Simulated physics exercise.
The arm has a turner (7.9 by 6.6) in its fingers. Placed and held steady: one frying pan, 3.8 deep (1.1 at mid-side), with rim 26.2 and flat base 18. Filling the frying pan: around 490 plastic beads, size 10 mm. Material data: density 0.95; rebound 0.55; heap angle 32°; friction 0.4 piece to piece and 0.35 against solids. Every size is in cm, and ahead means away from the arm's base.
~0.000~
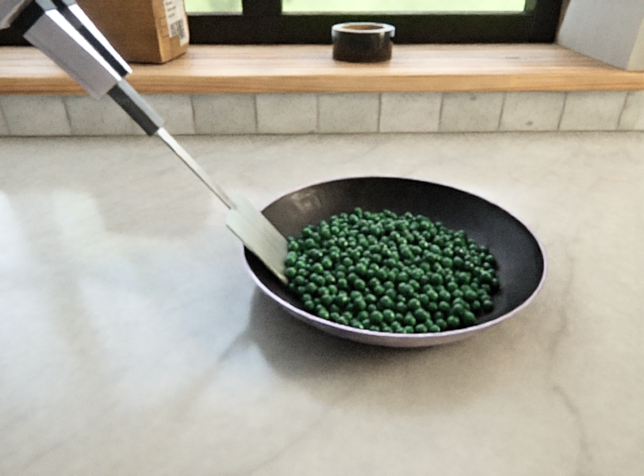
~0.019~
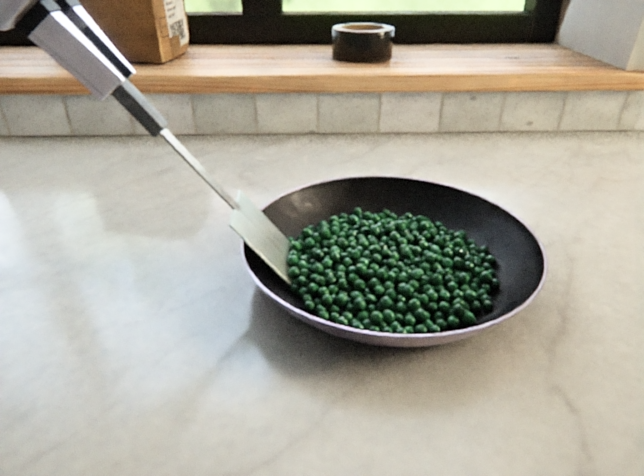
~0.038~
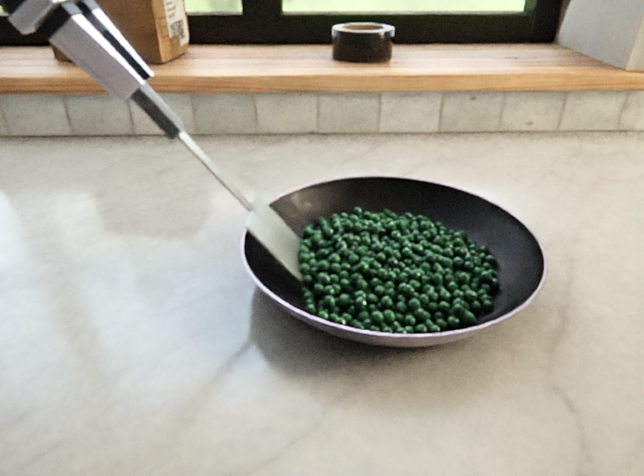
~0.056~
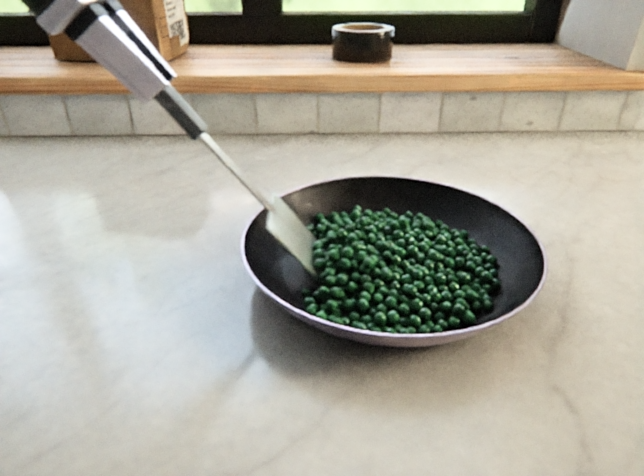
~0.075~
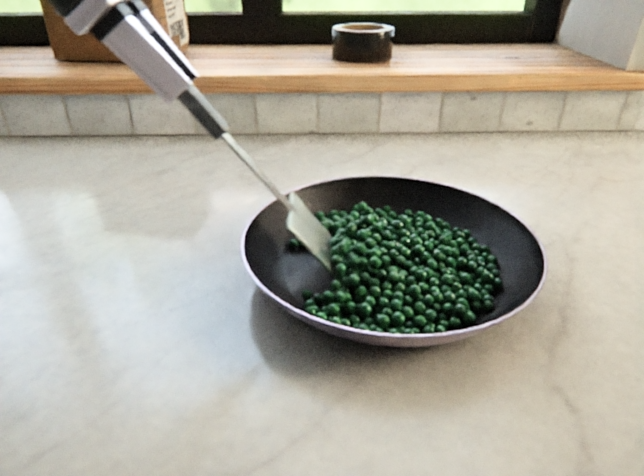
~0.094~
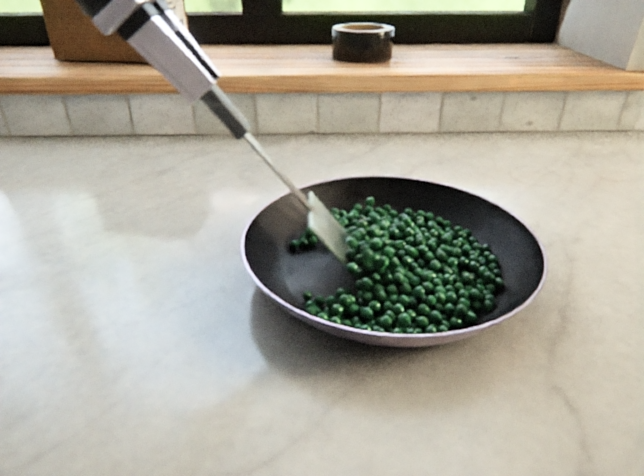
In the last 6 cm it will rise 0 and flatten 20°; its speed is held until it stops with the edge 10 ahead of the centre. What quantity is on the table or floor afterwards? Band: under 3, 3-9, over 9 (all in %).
Over 9 %.
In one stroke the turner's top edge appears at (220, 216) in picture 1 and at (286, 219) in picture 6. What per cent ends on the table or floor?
It works out to about 10 %, more or less.
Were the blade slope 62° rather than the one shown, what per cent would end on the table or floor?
That would leave close to 15 per cent on the table or floor.
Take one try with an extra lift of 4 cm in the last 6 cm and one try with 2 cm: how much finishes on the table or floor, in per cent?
It works out to some 15 per cent for the first setting and some 20 per cent for the second.
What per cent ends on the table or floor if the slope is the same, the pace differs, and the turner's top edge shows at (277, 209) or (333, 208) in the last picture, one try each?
About 5 and 20 percent.
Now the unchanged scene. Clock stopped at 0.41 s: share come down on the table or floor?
It works out to about 10 in a hundred.
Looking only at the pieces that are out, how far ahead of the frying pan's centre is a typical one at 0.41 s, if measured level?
It's close to 18 cm ahead of the centre.
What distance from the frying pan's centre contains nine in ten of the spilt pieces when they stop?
Distance from centre: Approx. 30 cm.
By 0.14 s, sloping 53°, highest piece 6 above the table; 488 in the frying pan.
By 0.19 s, sloping 46°, highest piece 6 above the table; 488 in the frying pan.
By 0.41 s, sloping 33°, highest piece 4 above the table; 427 in the frying pan, 57 on the table or floor, 4 on the blade or in flight.
By 1.46 s, sloping 33°, highest piece 4 above the table; 427 in the frying pan, 61 on the table or floor.
Final count, 427 in the frying pan, 61 on the table or floor. That is 12 % on the table or floor.
